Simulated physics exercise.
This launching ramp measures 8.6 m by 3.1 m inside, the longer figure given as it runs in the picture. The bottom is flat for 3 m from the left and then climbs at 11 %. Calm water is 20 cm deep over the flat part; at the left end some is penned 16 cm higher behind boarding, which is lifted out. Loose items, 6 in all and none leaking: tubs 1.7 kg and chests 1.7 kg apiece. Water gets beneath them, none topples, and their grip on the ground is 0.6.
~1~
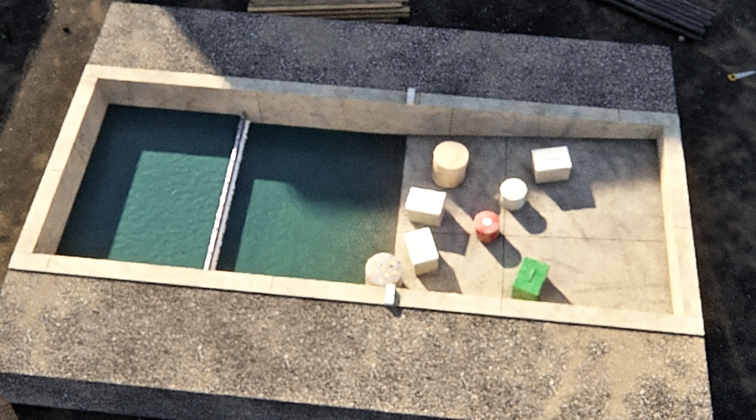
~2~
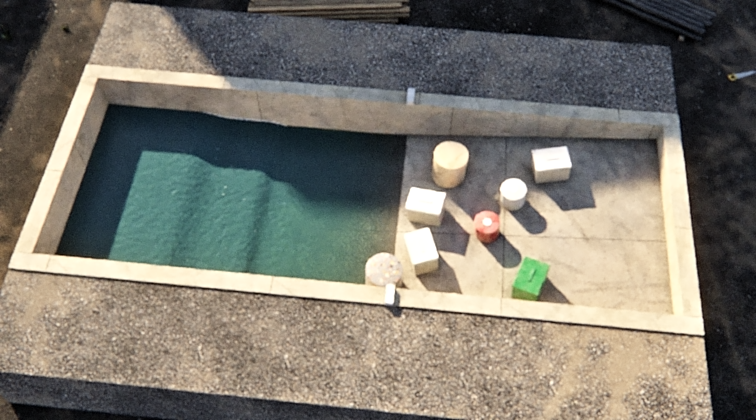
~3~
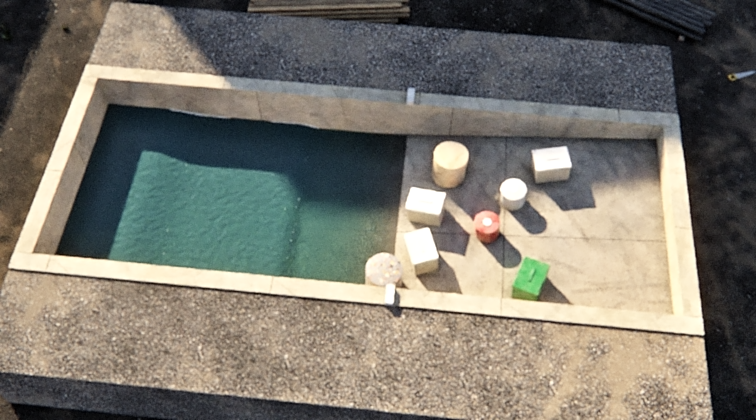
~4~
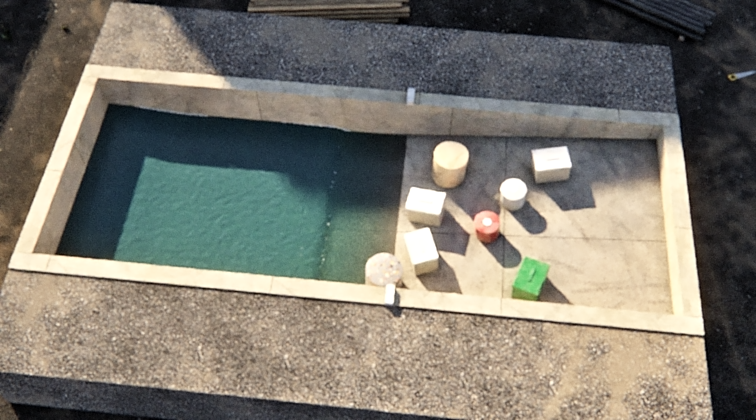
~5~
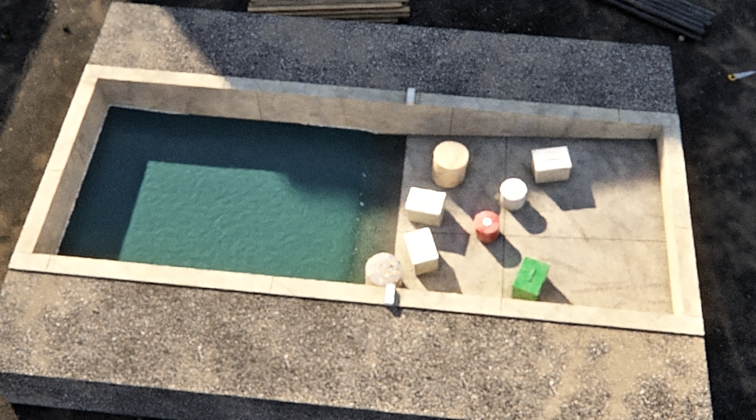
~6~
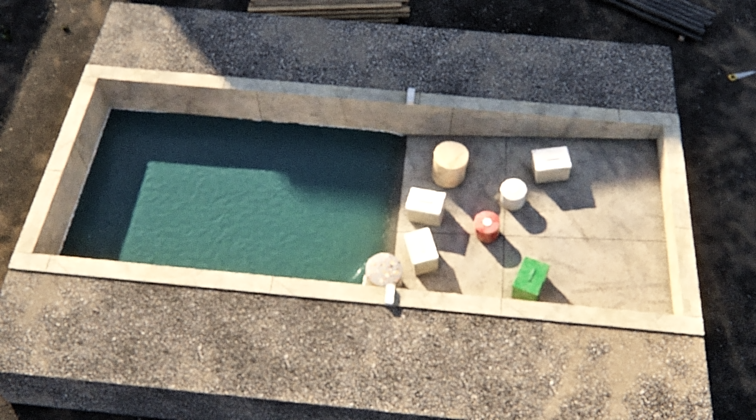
The video shows a walled basin with water at the left and tubs and chests on the bare right side; a dividing board disappears, and a low ripple moves rightward across the water while the objects stay still.
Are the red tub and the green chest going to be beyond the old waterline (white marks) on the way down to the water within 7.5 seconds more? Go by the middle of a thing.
The red tub passes; the green chest stays short.
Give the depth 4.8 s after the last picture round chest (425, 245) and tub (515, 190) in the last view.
Roughly 8 and 1 cm.
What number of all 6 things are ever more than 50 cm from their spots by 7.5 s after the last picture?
3 of them.
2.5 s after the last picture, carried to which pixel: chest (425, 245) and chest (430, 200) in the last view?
Around (473, 271) and (476, 192).
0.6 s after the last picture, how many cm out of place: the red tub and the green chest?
About 0 and 0 cm.
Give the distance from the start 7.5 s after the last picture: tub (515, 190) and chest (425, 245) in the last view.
In turn: 20 cm, 150 cm.
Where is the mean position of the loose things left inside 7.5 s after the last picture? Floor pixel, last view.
Around (422, 204).
Then, 0.6 s after the last picture the red tub is near (490, 222), 0.0 m from its start, aground; the green chest is near (534, 275), 0.0 m from its start, aground; 0 of 6 are over the mark; 0 afloat.
Then, 2.5 s after the last picture the red tub is near (495, 224), 0.1 m from its start, afloat; the green chest is near (534, 275), 0.0 m from its start, aground; 0 of 6 are over the mark; 3 afloat.
Then, 4.8 s after the last picture the red tub is near (407, 226), 1.2 m from its start, afloat; the green chest is near (534, 275), 0.0 m from its start, aground; 1 of 6 are over the mark; 3 afloat.
Then, 7.5 s after the last picture the red tub is near (292, 181), 2.9 m from its start, afloat; the green chest is near (534, 275), 0.0 m from its start, aground; 3 of 6 are over the mark; 3 afloat.
